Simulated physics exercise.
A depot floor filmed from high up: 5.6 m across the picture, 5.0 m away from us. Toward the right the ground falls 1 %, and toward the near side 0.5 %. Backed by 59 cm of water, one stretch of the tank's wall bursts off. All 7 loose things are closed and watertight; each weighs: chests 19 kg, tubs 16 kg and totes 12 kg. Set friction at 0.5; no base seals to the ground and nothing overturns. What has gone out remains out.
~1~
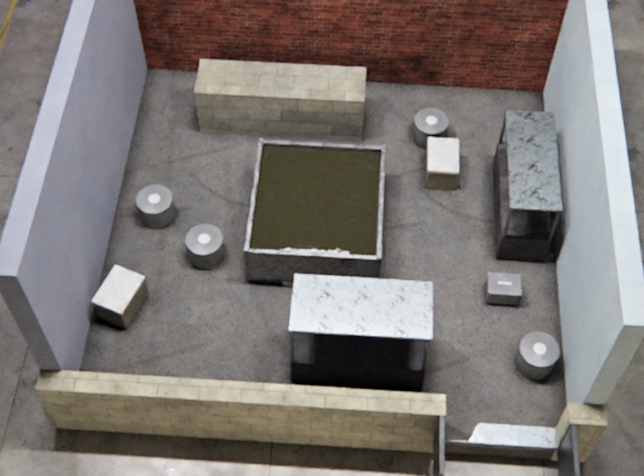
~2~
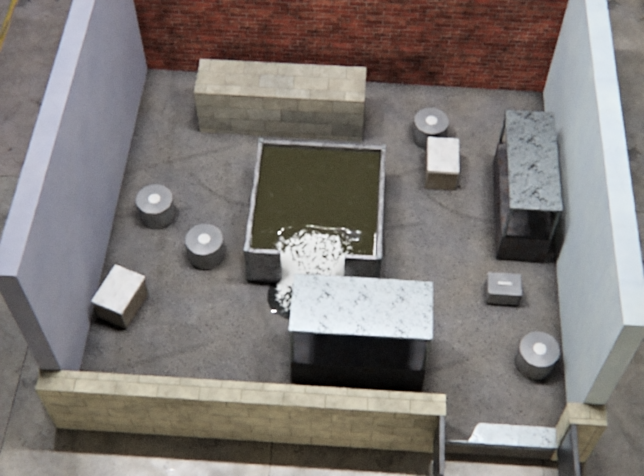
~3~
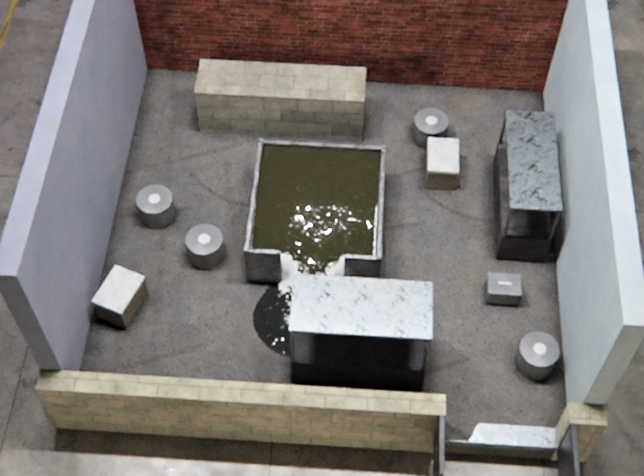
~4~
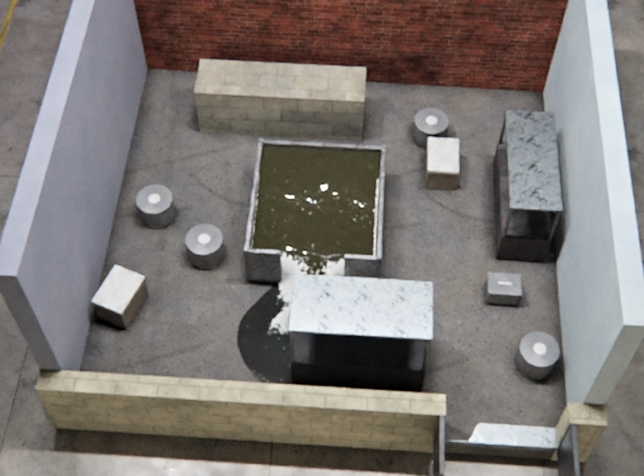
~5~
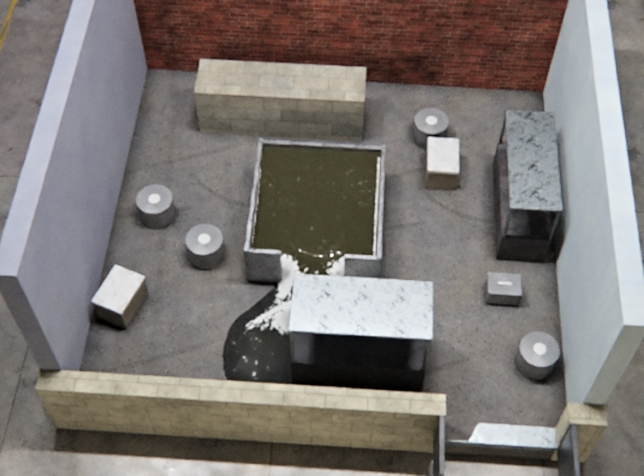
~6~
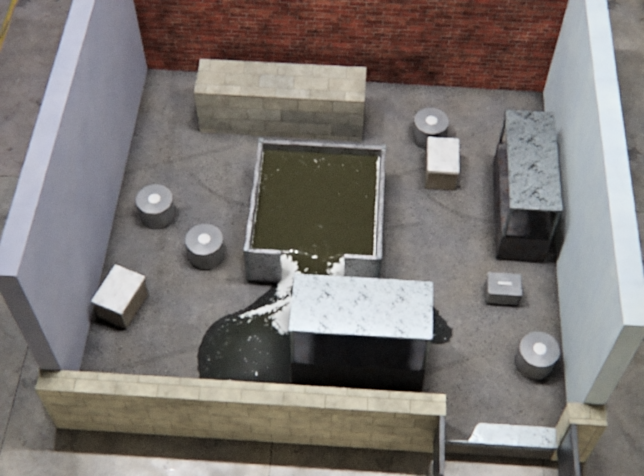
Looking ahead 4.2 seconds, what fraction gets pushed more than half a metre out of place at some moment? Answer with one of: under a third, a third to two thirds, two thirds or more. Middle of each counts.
A third to two thirds.
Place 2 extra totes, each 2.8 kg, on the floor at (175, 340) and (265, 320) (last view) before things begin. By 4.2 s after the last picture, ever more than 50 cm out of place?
Taking them in turn, the first is above the mark and the second is above the mark.
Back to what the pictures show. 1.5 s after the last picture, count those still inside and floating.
Total: 1.
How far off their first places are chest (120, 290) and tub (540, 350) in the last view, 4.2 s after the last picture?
In turn they sit 200 cm and 80 cm away.
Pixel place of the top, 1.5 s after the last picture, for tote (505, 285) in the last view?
About (544, 271), give or take.
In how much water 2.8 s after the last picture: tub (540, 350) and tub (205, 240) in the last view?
I'd put it at 7 cm and 3 cm respectively.
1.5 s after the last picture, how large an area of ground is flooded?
At that time the wet patch spans about 13 m2.
Then, 0.4 s after the last picture 0 of 7 are over 50 cm from their spots; 0 afloat.
Then, 1.5 s after the last picture 1 of 7 are over 50 cm from their spots; 1 afloat.
Then, 2.8 s after the last picture 1 of 7 are over 50 cm from their spots; 0 afloat.
Then, 4.2 s after the last picture 3 of 7 are over 50 cm from their spots, and 4 have been at some point; 0 afloat.
